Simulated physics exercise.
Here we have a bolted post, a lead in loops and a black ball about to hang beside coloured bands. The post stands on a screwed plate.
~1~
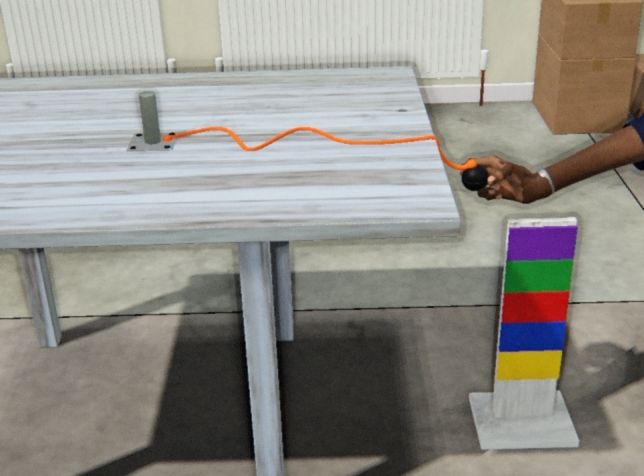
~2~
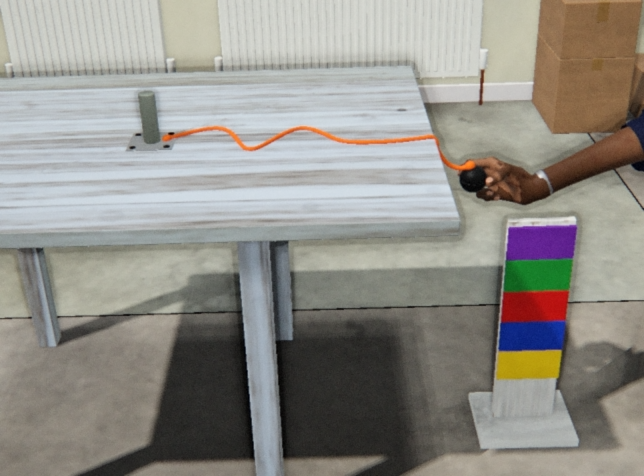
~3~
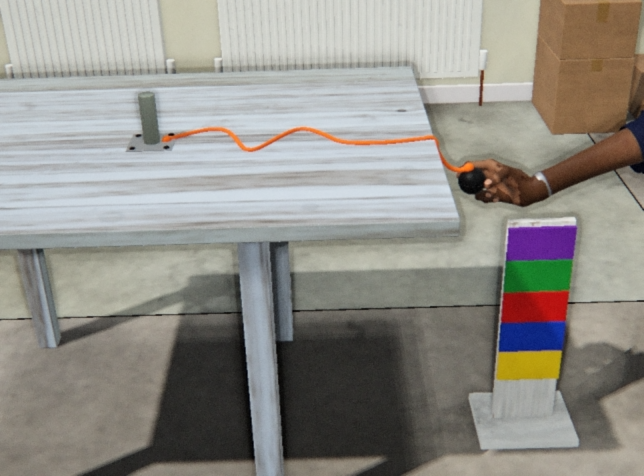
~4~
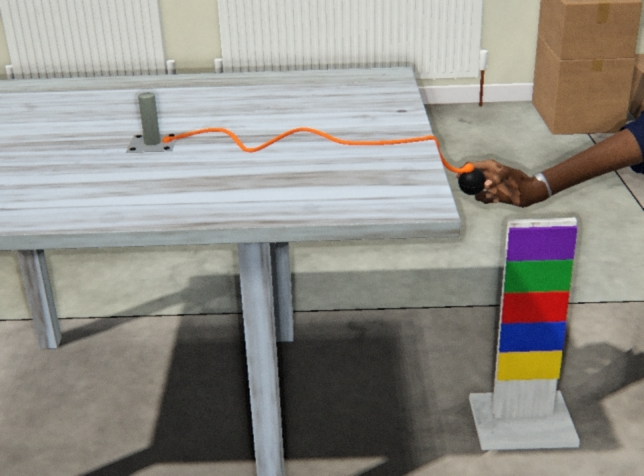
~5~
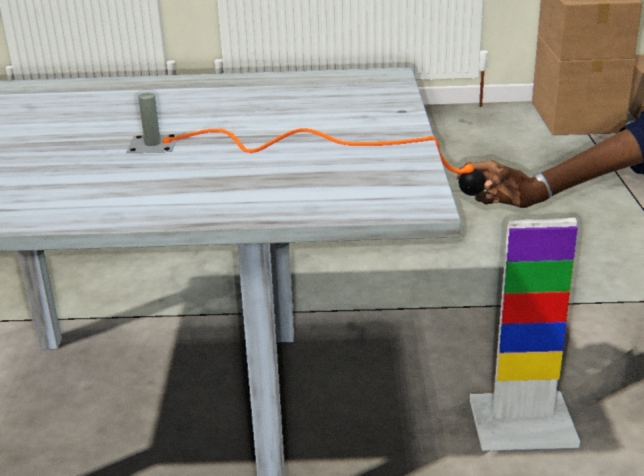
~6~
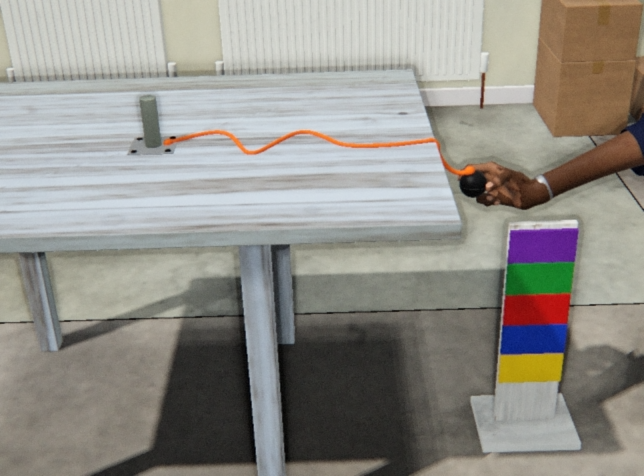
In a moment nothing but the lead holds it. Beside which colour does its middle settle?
Its centre hangs level with the green band.
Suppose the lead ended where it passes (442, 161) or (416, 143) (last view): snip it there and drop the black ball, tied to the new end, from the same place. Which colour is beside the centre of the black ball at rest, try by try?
Try by try: Purple; higher than all five.
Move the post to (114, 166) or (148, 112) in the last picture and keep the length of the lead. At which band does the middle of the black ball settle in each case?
One after the other, purple; purple.
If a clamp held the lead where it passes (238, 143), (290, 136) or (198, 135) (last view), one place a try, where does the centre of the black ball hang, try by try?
In that order: (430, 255), (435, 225) and (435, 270).
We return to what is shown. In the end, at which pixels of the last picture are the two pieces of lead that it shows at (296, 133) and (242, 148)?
Near (361, 141) and (278, 143).
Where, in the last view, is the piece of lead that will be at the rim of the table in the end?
Near (355, 146).
Soon after, ball near (414, 274); level with green.
After that, ball near (441, 279); level with green.
In the end, ball near (434, 280); level with green. Its middle rests at the green band.
